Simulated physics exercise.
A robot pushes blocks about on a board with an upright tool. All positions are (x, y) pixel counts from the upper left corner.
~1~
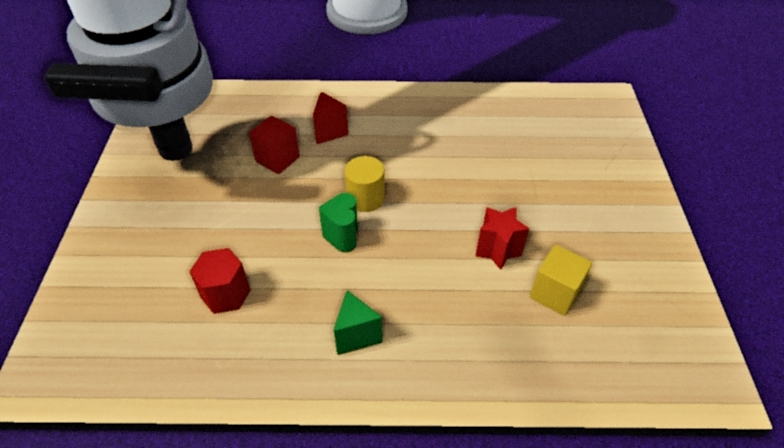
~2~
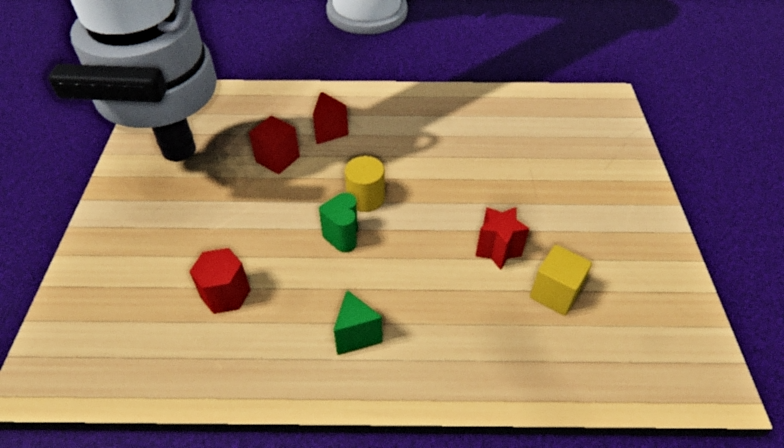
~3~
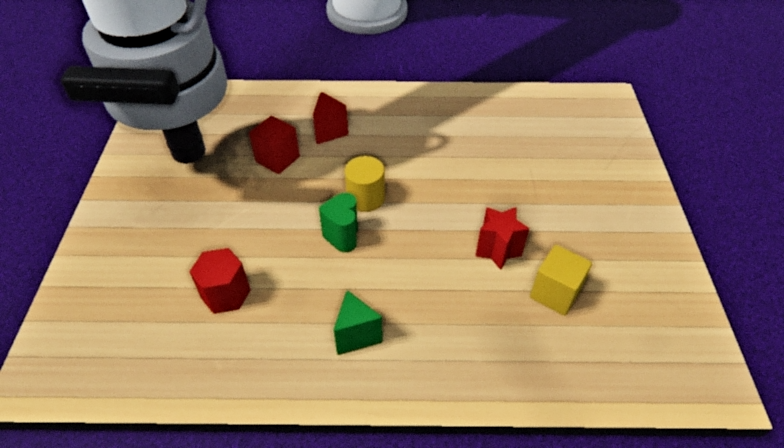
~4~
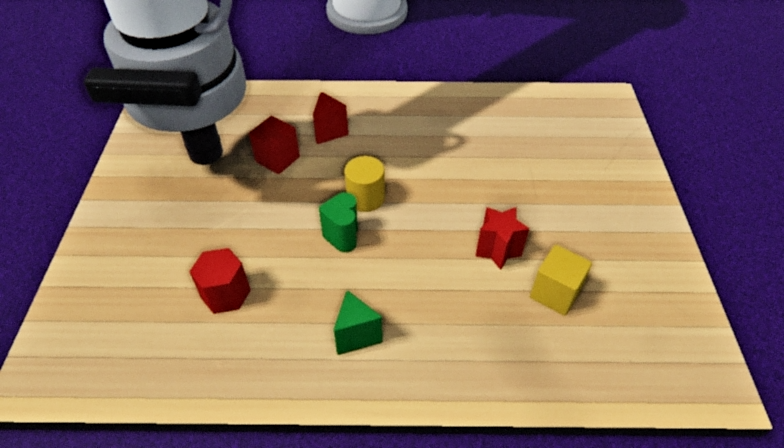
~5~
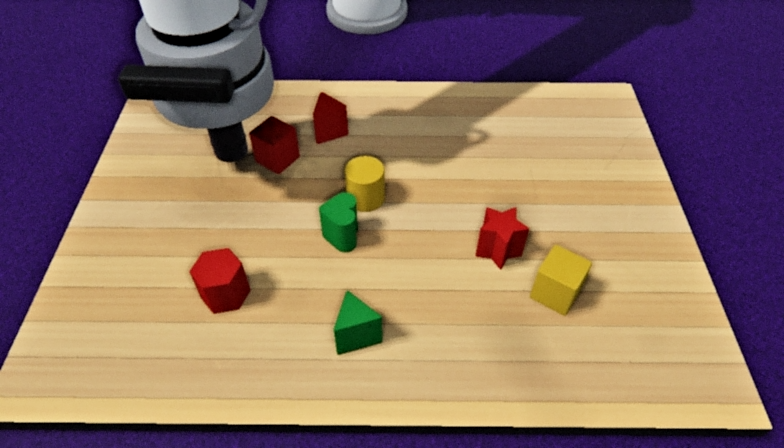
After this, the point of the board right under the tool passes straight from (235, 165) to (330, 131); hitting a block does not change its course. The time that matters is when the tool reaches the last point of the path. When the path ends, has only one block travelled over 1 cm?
Short answer: No.
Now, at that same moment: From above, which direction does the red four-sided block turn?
From above, the turn goes clockwise.
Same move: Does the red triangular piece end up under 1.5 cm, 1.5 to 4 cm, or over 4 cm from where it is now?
The displacement of the red triangular piece is 1.5-4 cm.
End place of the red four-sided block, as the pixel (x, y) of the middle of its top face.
That would be at about pixel (332, 125).
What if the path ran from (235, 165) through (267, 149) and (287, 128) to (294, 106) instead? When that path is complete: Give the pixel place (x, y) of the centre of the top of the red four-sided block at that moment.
For the centre of its top, I'd go with (302, 121).
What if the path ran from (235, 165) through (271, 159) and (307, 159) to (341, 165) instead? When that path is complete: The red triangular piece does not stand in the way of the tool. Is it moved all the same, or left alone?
From what I can tell, it won't keep its place.
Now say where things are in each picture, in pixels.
In the first picture, tool's lower end (176, 151); red four-sided block (272, 130); red triangular piece (327, 103).
In the second picture, tool (180, 151); blocks still.
In the third picture, tool (189, 153); blocks still.
In the fourth picture, tool (207, 155); blocks still.
In the fifth picture, tool (232, 152); red four-sided block (272, 130); red triangular piece (327, 103).
What follows on the original path. One third of the way, tool (266, 141); red four-sided block (301, 126), turned 25° clockwise.
Two thirds of the way, tool (298, 129); red four-sided block (323, 125), turned 80° clockwise; red triangular piece (336, 104), turned 50° anticlockwise.
At the end, tool (329, 118); red four-sided block (332, 125), turned 110° clockwise; red triangular piece (355, 100), turned 20° anticlockwise.
